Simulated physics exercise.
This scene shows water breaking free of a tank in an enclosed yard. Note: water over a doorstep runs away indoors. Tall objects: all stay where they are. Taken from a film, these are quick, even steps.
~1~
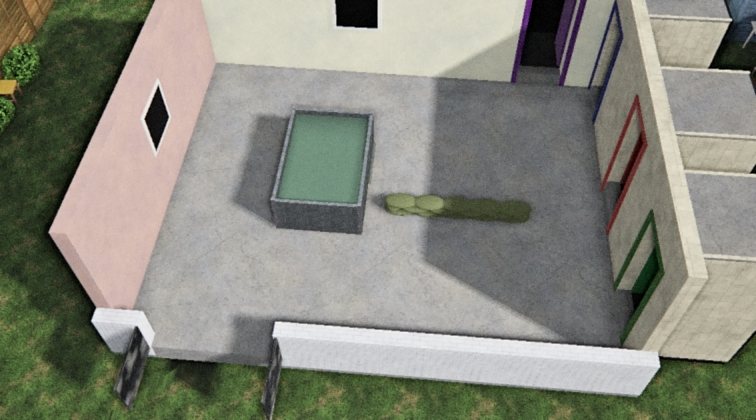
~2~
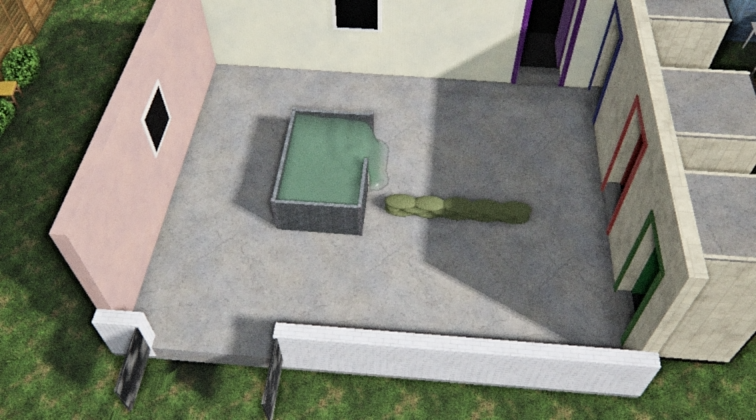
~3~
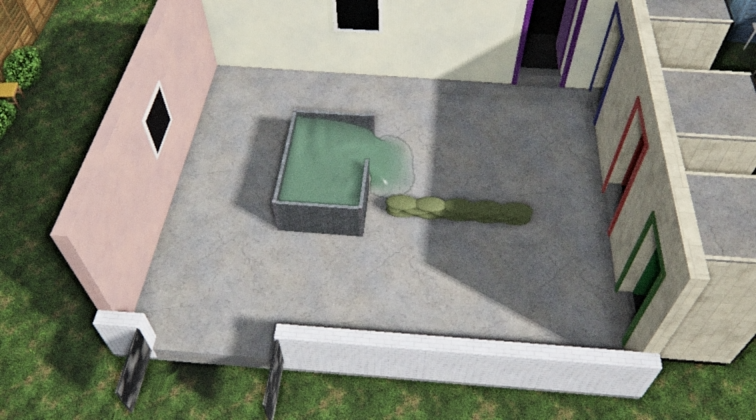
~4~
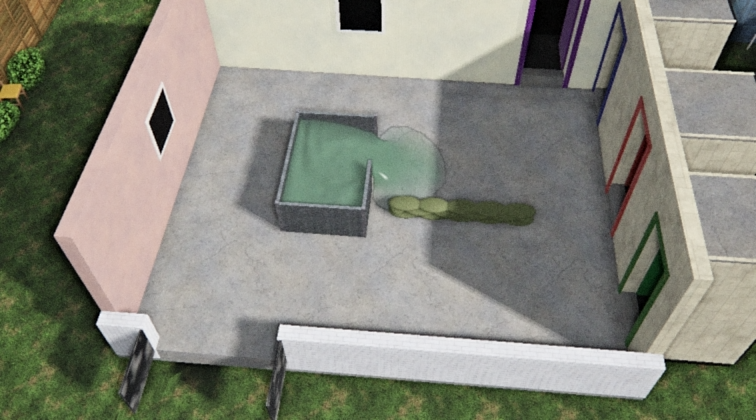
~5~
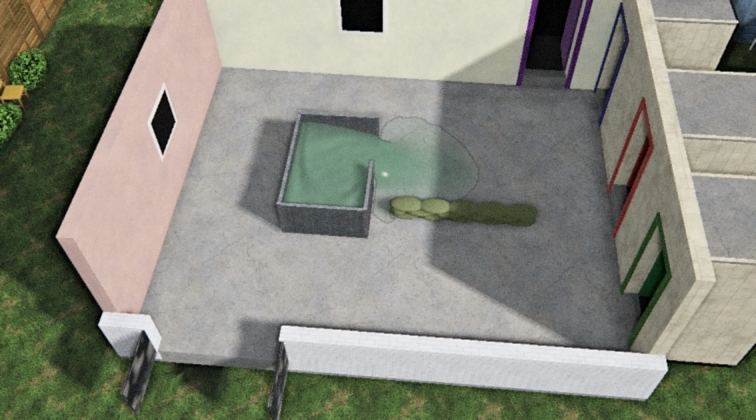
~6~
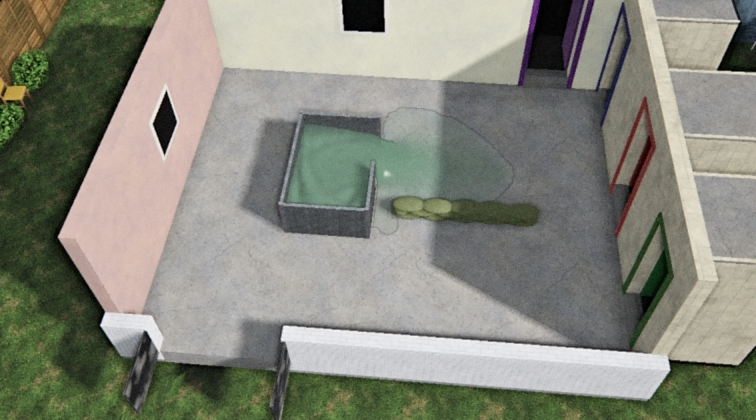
Green water pours from a gap in the tank's right side and spreads rightward across the yard.
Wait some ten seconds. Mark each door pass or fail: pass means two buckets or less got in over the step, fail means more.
Blue door - fail, purple door - pass, green door - pass, red door - pass.
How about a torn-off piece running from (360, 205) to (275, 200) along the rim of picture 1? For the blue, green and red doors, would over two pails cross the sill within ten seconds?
Then: Blue door holds, green door is over, red door holds.
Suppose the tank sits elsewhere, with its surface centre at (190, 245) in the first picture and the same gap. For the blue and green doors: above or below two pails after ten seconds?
Blue falls short, green exceeds the limit.
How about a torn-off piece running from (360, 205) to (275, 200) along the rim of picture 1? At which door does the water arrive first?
First: The door marked green.
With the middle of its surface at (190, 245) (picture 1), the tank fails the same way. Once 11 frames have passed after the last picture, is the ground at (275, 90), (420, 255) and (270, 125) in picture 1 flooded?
Log: No flood; flood; no flood.
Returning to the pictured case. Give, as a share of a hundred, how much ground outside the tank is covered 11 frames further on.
Share estimate: About 30 per cent.
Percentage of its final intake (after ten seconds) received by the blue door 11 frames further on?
About 0 per cent.
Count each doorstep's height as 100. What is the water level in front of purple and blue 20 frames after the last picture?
First 70 percent, then 180 percent.
A moment on, water covers 25 % of the floor; the blue door not reached, the purple door not reached, the green door not reached, the red door wet at the sill, nothing in.
Next, water covers 30 % of the floor; the blue door under two buckets in, the purple door wet at the sill, nothing in, the green door not reached, the red door wet at the sill, nothing in.
Then, water covers 35 % of the floor; the blue door over two buckets in, the purple door wet at the sill, nothing in, the green door wet at the sill, nothing in, the red door under two buckets in.
Later, water covers 45 % of the floor; the blue door far over two buckets in, the purple door wet at the sill, nothing in, the green door wet at the sill, nothing in, the red door under two buckets in.
In the end, water covers 80 % of the floor; the blue door far over two buckets in, the purple door wet at the sill, nothing in, the green door under two buckets in, the red door under two buckets in.
